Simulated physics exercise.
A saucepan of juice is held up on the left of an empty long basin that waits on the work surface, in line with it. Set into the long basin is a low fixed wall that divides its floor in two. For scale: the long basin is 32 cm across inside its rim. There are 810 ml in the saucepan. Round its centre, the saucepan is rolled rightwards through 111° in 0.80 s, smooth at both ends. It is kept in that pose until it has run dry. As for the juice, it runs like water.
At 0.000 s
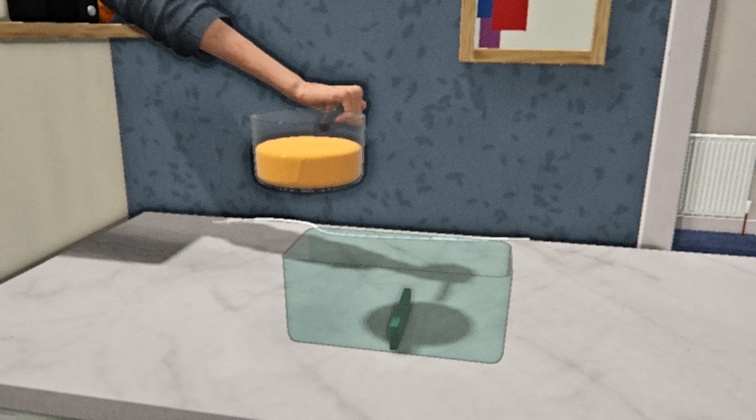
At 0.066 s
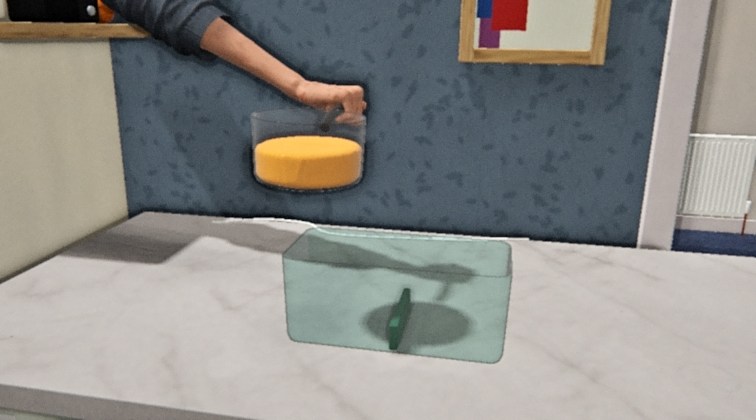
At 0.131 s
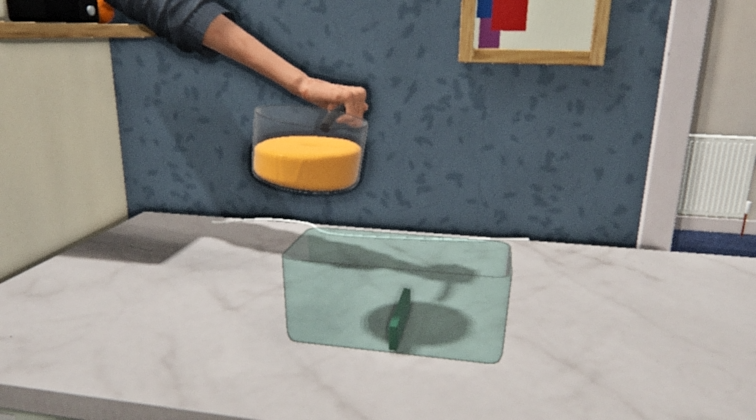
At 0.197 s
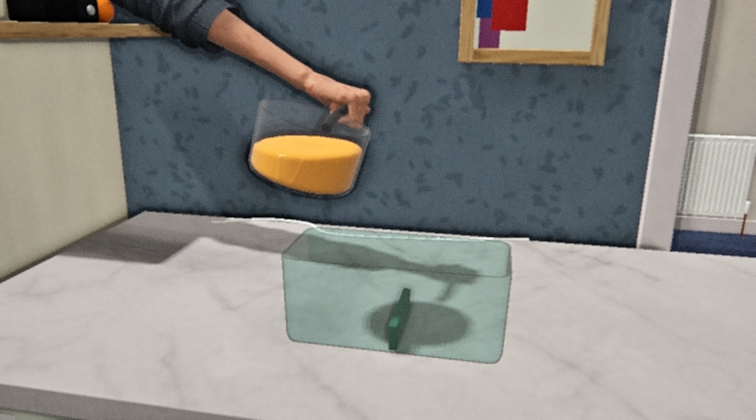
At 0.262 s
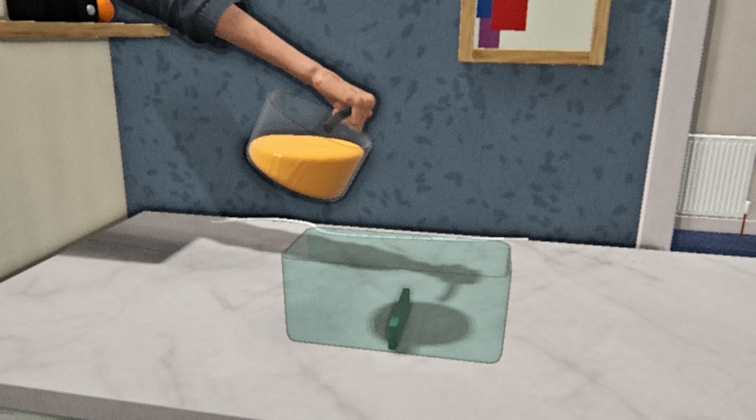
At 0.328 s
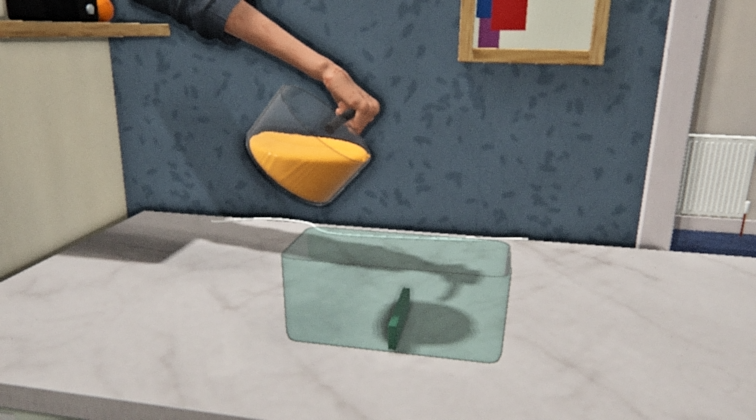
Above a pale marble worktop, a hand held a clear pan of orange juice over a see-through green basin, then slowly tilted it to the right, the juice shifting inside as it leaned further.
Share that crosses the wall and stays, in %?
34 %.
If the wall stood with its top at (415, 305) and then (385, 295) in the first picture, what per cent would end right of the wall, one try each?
10 % and 55 %.
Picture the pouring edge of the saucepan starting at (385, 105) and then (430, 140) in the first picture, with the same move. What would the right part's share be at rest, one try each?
Roughly 65 per cent the first time and 85 per cent the second.
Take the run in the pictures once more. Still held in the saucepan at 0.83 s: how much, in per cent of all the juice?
Roughly 7 percent remains.
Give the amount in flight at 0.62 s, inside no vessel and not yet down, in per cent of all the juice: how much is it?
I'd say close to 36 per cent.
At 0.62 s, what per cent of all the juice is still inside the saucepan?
Roughly 34 percent.
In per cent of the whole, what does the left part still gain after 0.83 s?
It comes to some 12 per cent.
Then, 0.62 s in, the tilt is 98° and 34 per cent is still to pour, 15 is left of the wall and 15 right of it.
Then, 0.83 s in, the tilt is 111° and 7 per cent is still to pour, 52 is left of the wall and 32 right of it.
Then, 1.06 s in, the tilt is 111° and 0 per cent is still to pour, 65 is left of the wall and 33 right of it.
Then, 1.30 s in, the tilt is 111° and 0 per cent is still to pour, 65 is left of the wall and 33 right of it.
Finally, 65 per cent lies left of the wall, 34 right of it and 1 outside.
